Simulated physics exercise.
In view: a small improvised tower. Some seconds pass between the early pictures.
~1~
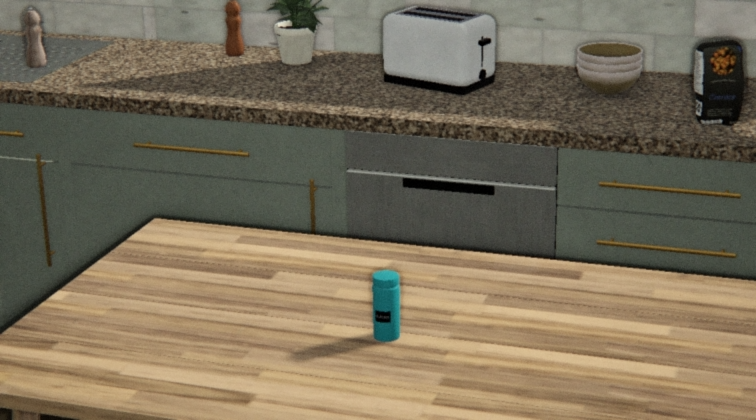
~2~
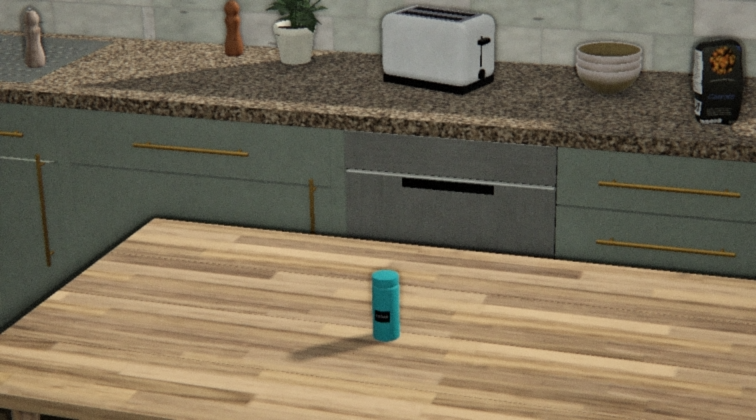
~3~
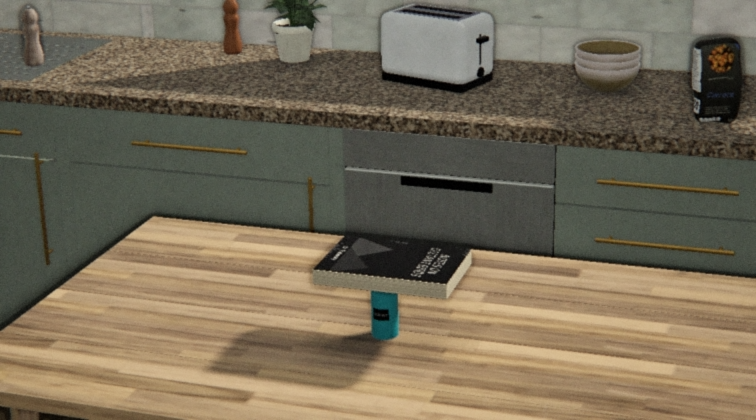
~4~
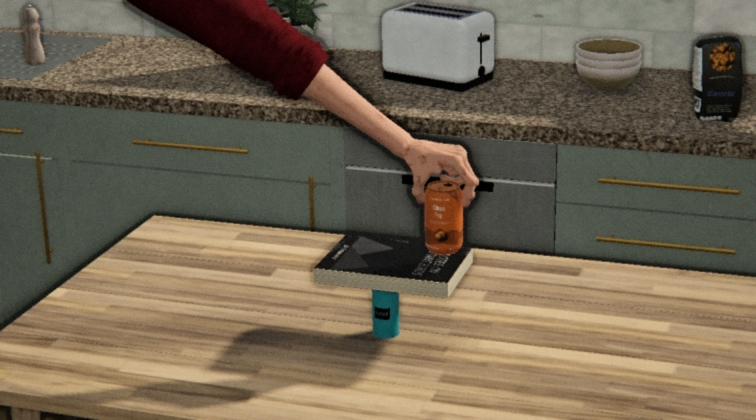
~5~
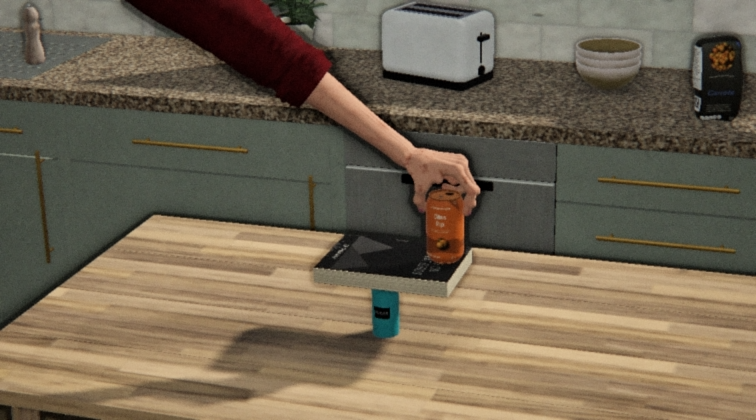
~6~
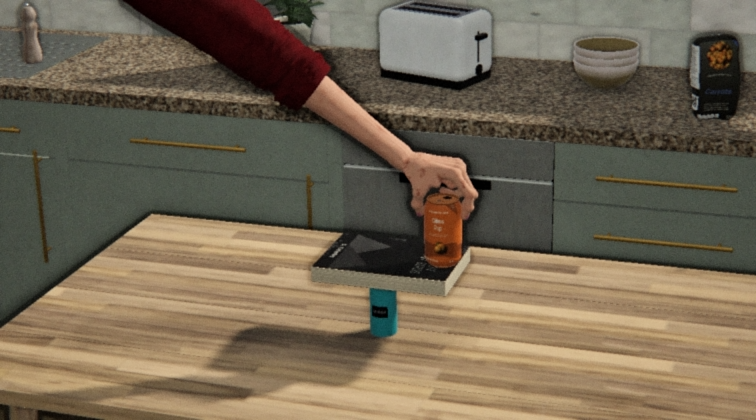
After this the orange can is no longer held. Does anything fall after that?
The stack gives way.
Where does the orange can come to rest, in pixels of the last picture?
Around (522, 334).
Then, 0.40 s past the last view, orange can now fallen; black book rocked 65° from its first pose.
Then, 0.80 s past the last view, black book now fallen; turquoise shaker rocked 70° from its first pose.
Finally, fallen, black book, turquoise shaker and orange can. Final places as the last picture's camera would see them, orange can near (522, 333). The stack loses its balance.
